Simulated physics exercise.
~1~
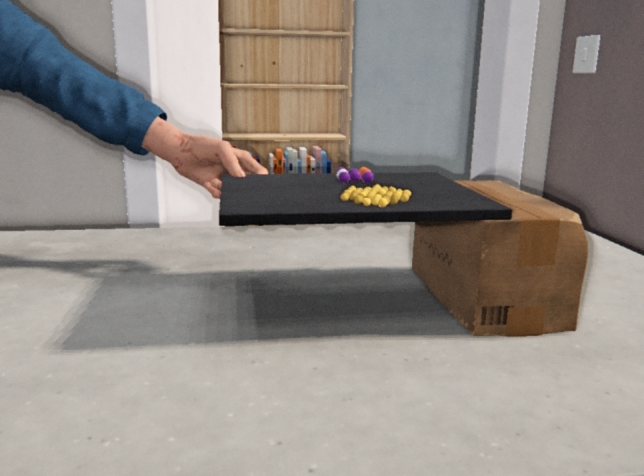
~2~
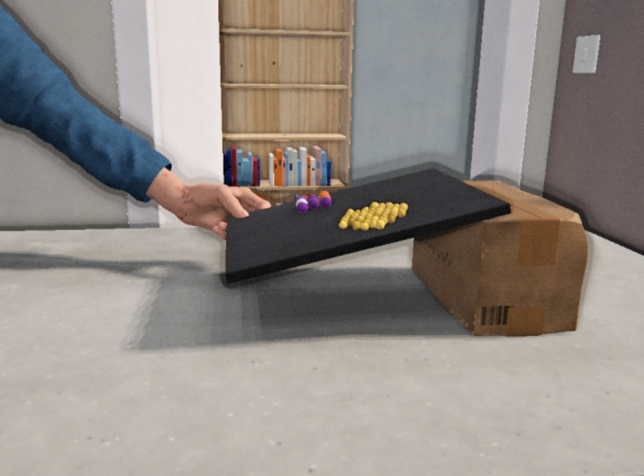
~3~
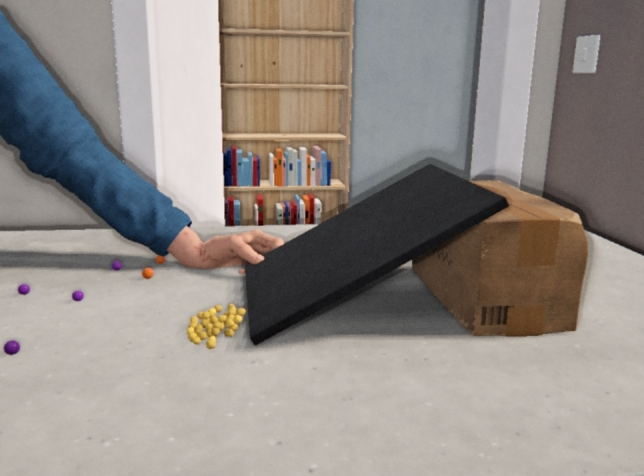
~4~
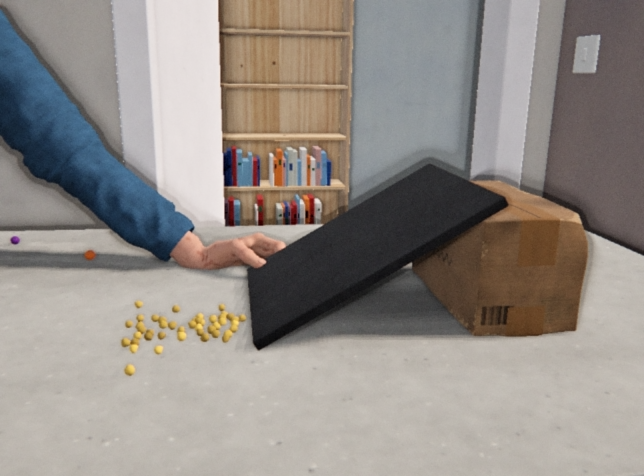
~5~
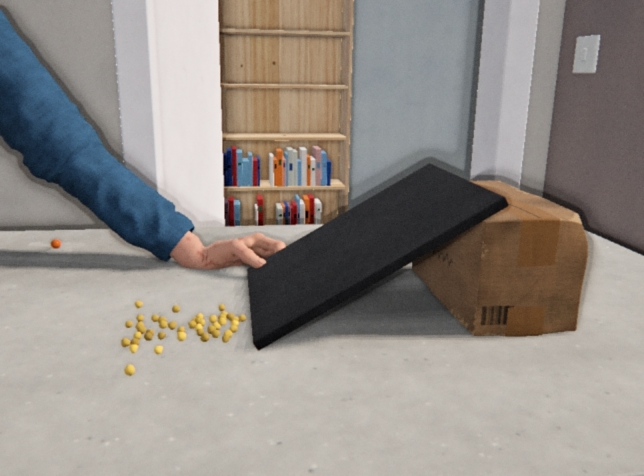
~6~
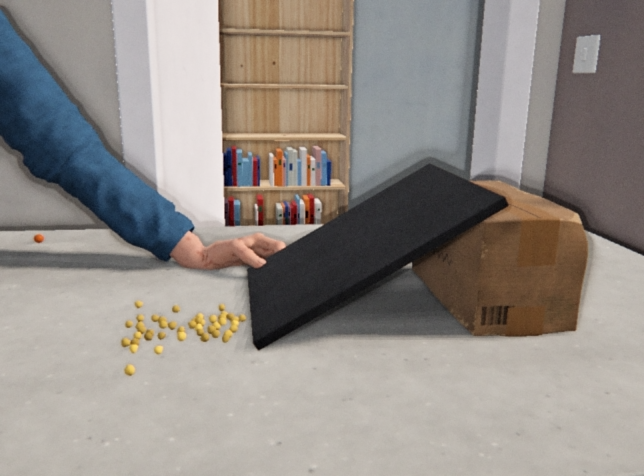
Hand lowering a black board into a ramp off a cardboard box, purple and orange balls rolling far left, yellow pieces scattering nearby.
